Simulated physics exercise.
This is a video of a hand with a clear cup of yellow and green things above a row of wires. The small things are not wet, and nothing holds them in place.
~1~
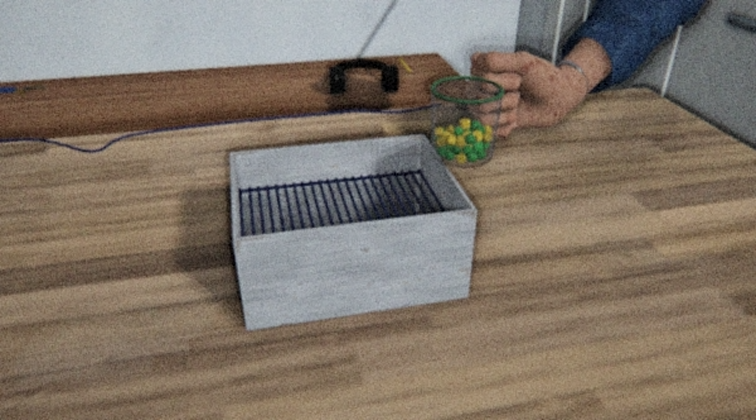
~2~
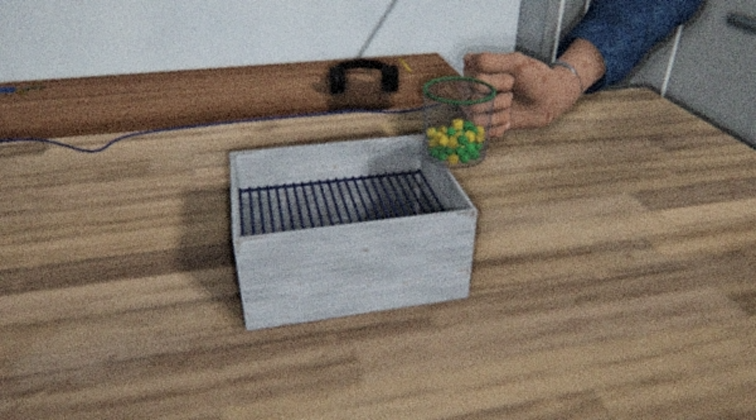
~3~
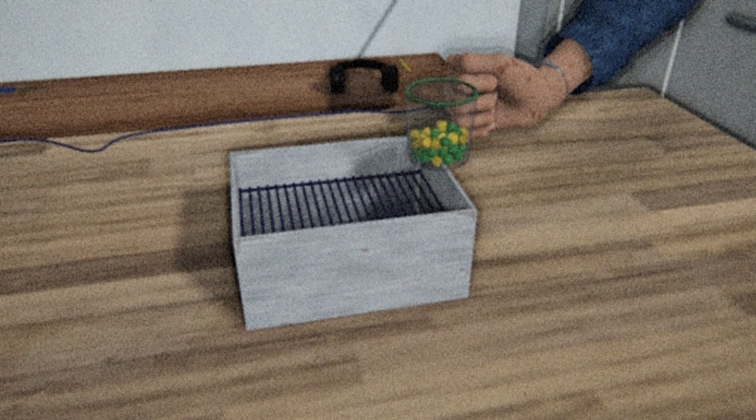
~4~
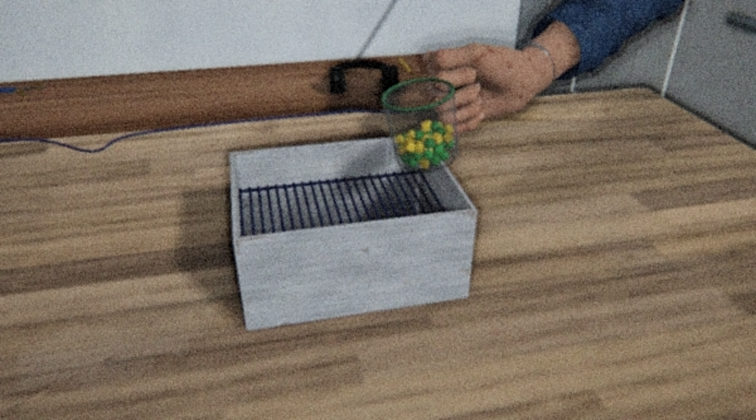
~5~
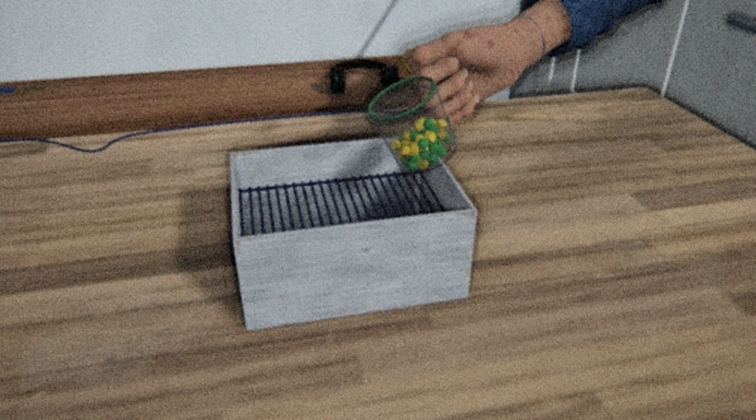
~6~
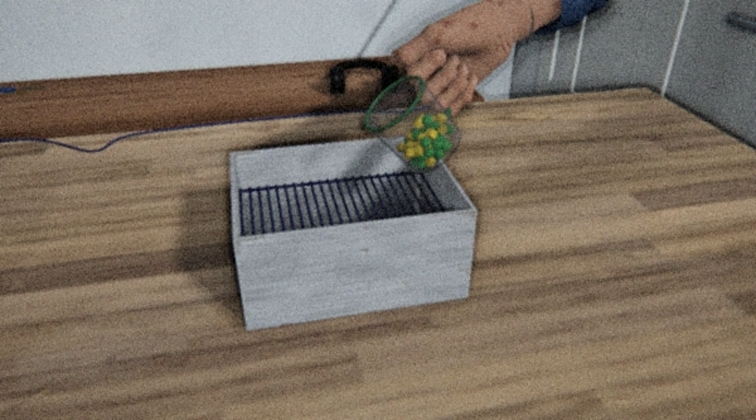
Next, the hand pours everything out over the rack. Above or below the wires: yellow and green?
In the end the yellow ones are trapped on top and the green ones are trapped on top.
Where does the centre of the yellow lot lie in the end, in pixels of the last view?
About (371, 208) in the last view.
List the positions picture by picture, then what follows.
In the first picture, cup (465, 122), upright; rack (263, 226), 22 wires across; yellow small cubes (453, 139), wider than the gaps; green round beads (458, 141), wider than the gaps.
In the second picture, cup (457, 123), upright; green ones (450, 142).
In the third picture, cup (440, 124), upright; yellow ones (430, 141).
In the fourth picture, cup (423, 126), tipped 11°; green ones (420, 146).
In the fifth picture, cup (415, 127), tipped 25°; yellow ones (426, 142).
In the sixth picture, cup (415, 127), tipped 39°; rack (263, 226); yellow ones (429, 139); green ones (421, 145).
Then, 0.32 s later than the last frame, yellow ones, every one in the cup; green ones, every one in the cup.
Then, 0.67 s later than the last frame, yellow ones, every one in the cup; green ones, every one in the cup.
Then, 1.08 s later than the last frame, yellow ones, every one on or over the wires; green ones, every one on or over the wires.
When it is over, yellow ones, every one on the wires, not one under the rack; green ones, every one on the wires, not one under the rack.
